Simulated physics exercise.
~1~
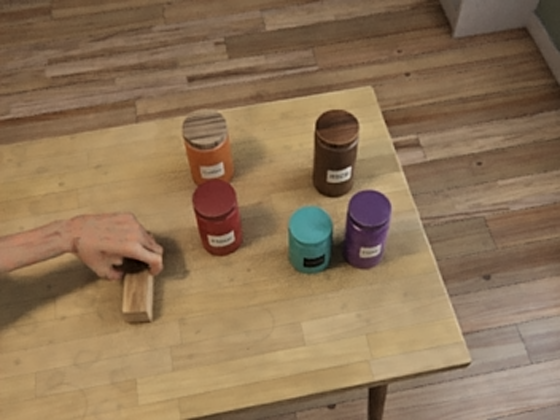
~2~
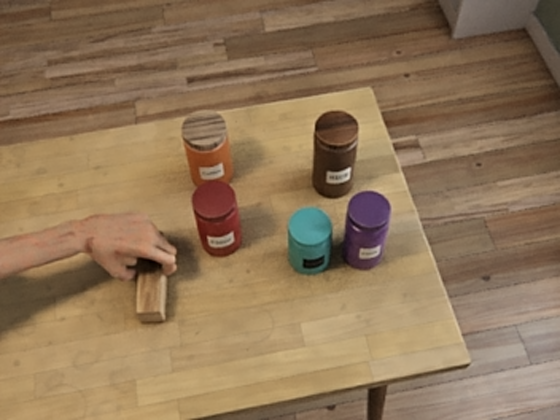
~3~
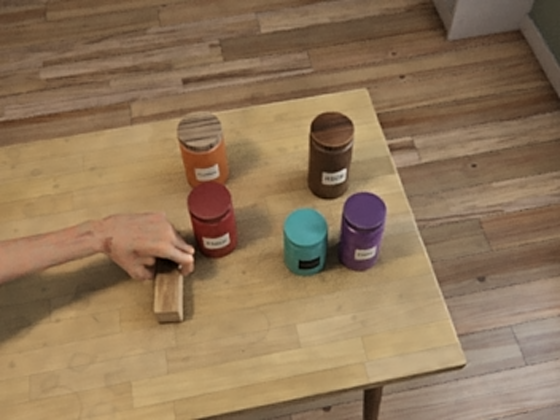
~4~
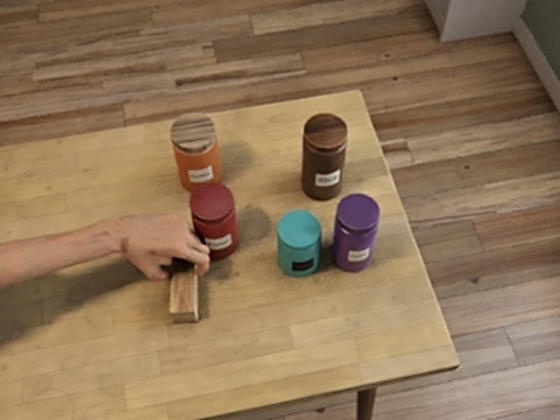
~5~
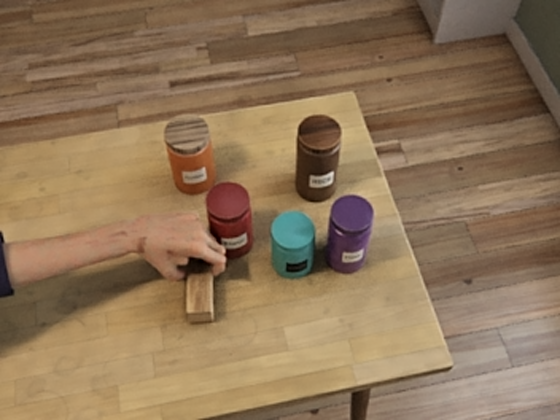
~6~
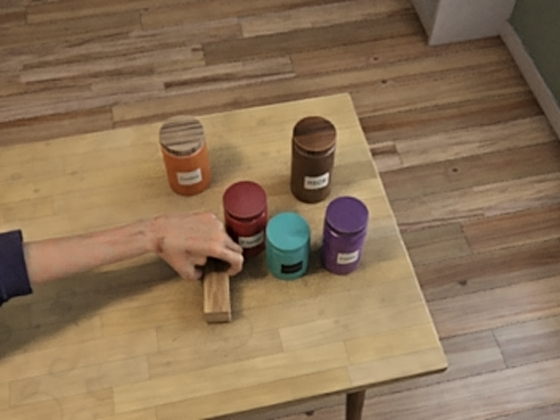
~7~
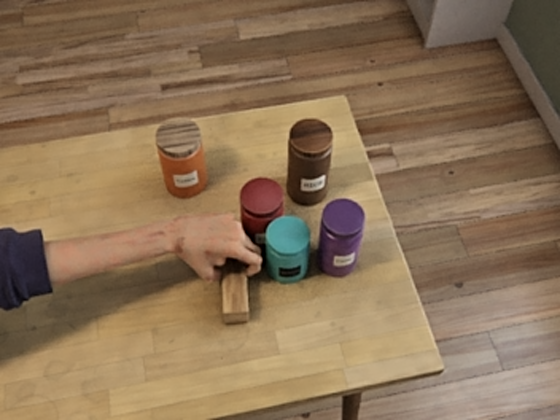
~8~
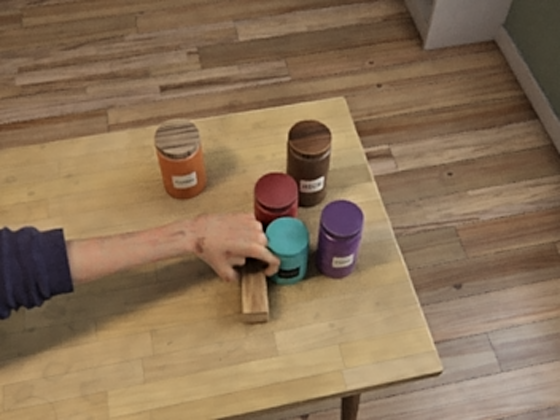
On a wooden table, a hand slides a block right, and the red jar shifts right upright.
